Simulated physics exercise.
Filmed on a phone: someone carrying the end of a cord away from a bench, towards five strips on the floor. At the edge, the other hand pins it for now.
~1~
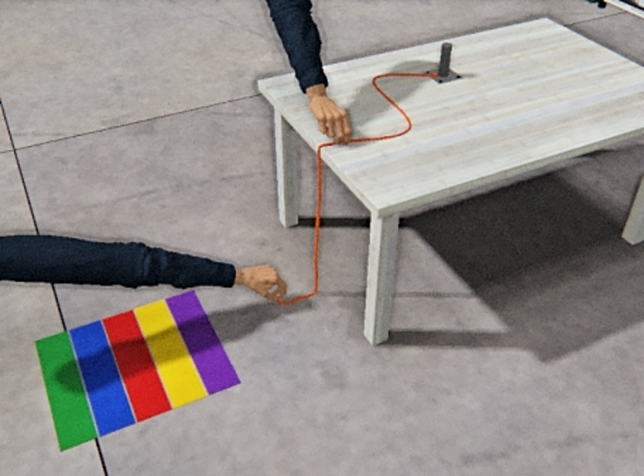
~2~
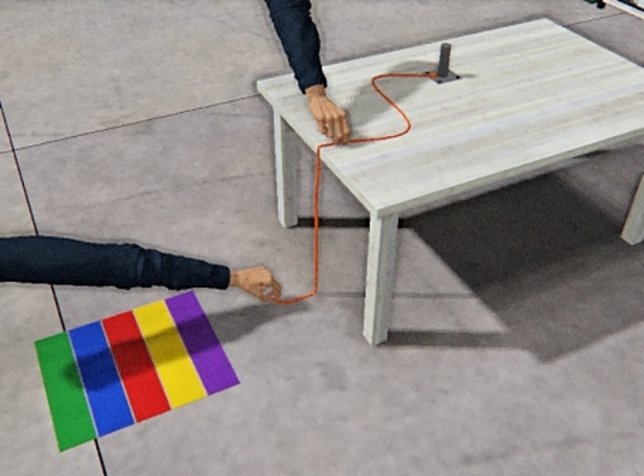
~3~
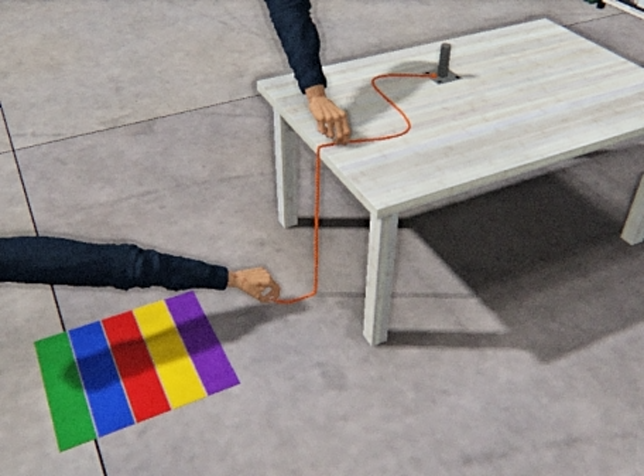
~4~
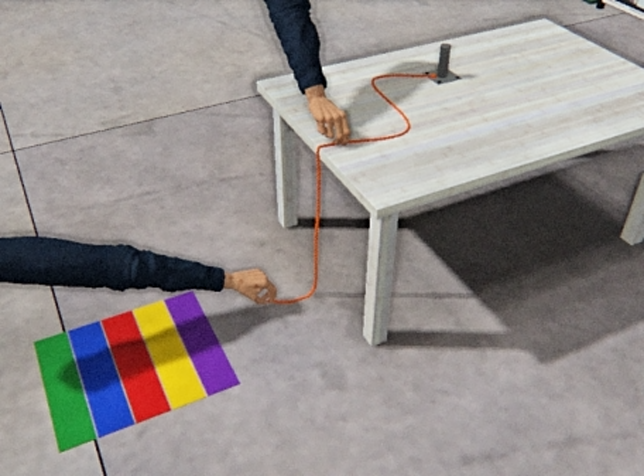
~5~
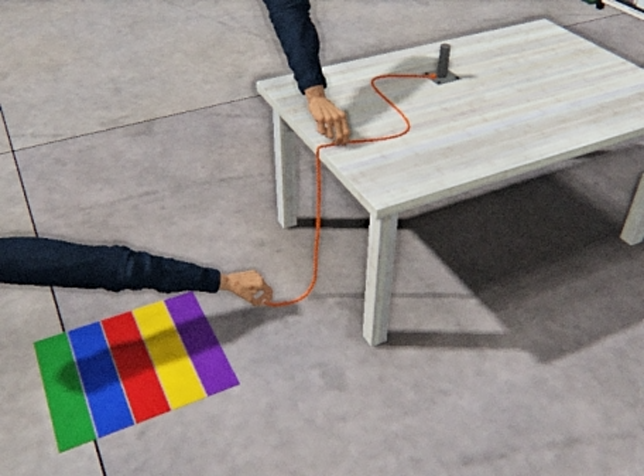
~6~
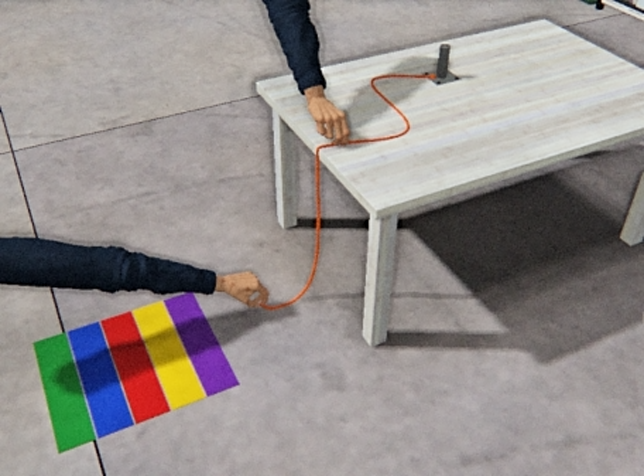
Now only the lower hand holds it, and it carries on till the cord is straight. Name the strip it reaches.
The green strip.
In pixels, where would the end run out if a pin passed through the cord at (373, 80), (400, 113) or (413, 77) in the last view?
Approximately (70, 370), (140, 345) and (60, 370), respectively.
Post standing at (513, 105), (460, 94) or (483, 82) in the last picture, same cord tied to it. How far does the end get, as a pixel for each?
The spots are near (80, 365), (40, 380) and (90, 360).
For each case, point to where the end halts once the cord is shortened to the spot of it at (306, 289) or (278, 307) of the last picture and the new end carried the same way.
First try: Near (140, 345). Second try: Near (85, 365).
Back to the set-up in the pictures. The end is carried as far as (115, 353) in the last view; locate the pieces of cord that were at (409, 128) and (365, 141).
(311, 132) and (293, 180), approximately.
Soon after, end near (115, 353); over red.
After that, end near (75, 367); over green.
At the stop, end near (51, 376); over green. The end stops over the green strip.
